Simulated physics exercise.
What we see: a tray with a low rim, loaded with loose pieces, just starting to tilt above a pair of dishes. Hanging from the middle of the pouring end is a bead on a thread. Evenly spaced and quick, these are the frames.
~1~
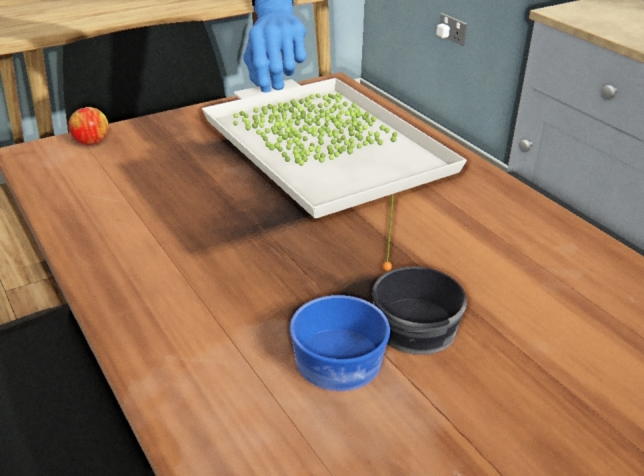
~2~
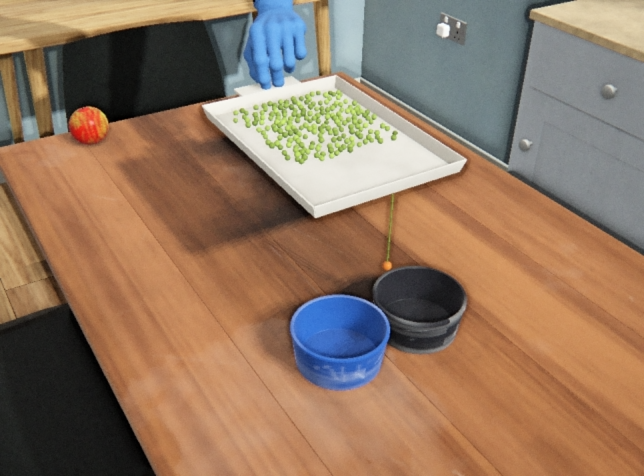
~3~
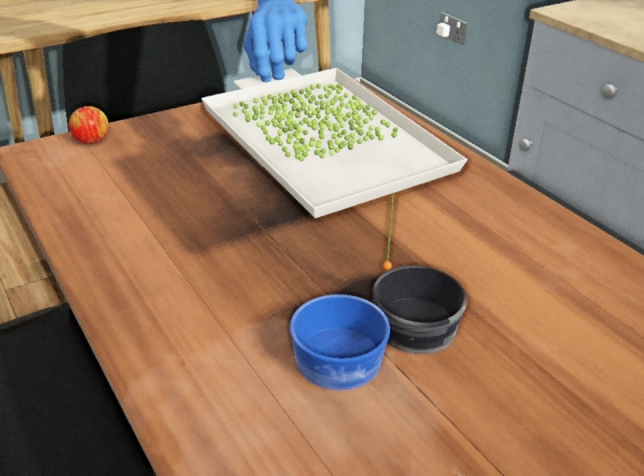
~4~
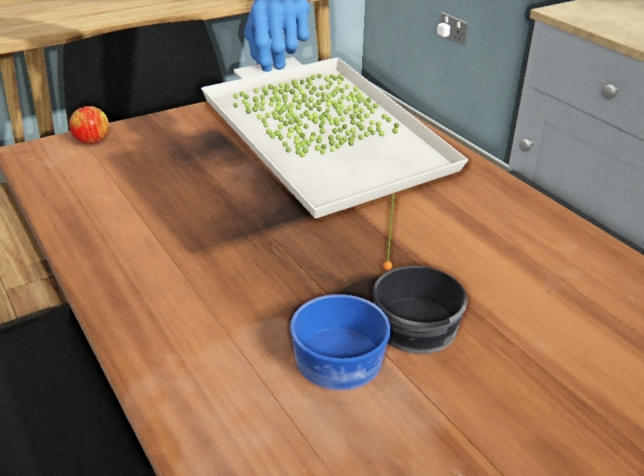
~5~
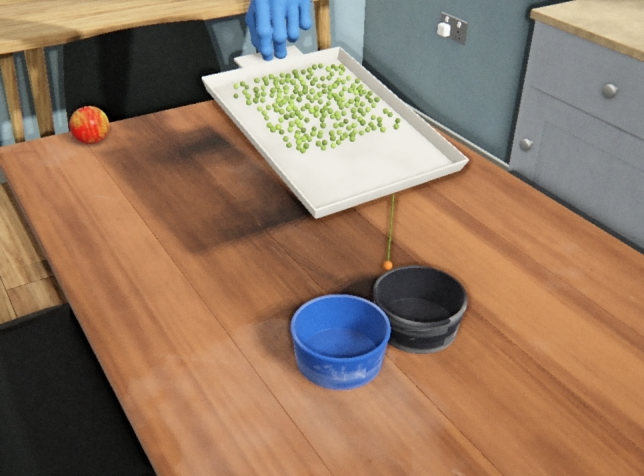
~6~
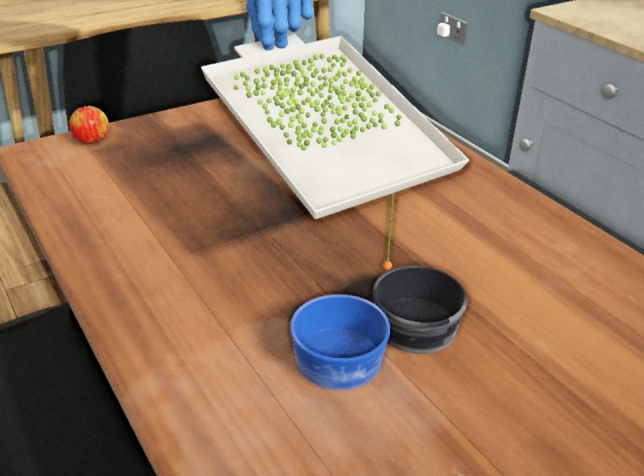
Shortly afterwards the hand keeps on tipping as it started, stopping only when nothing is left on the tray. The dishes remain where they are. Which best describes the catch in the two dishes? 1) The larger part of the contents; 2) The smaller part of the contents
Answer: 1.
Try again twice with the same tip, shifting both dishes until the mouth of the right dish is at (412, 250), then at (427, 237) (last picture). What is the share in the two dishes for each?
Trial 1 around 0 percent, trial 2 around 0 percent.
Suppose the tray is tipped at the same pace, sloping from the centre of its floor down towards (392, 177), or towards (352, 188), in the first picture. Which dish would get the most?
Result - first place: The right side, second place: The left side.
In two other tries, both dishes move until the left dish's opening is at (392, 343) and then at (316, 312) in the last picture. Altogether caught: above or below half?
Held in all, by try: A smaller portion, then a larger portion.
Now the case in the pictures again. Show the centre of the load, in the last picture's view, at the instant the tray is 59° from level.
(383, 189).
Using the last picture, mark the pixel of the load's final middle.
Resting centre, last frame: Roughly (404, 334).
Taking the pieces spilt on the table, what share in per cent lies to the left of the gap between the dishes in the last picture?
Estimate: About 20 percent.
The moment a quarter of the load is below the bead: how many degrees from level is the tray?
95° or so.
Shortly afterwards, tray tipped steeply; the bulk on the tray; a little in the left dish; a little in the right dish; only a few outside both; only a few in the air.
Next, tray tipped right over; a little on the tray; near a quarter in the left dish; near a quarter in the right dish; only a few outside both; near a third in the air.
Some moments later, tray tipped past a quarter turn; near half in the left dish; near half in the right dish; a little outside both.
In the end, tray tipped past a quarter turn; near half in the left dish; near half in the right dish; a little outside both.
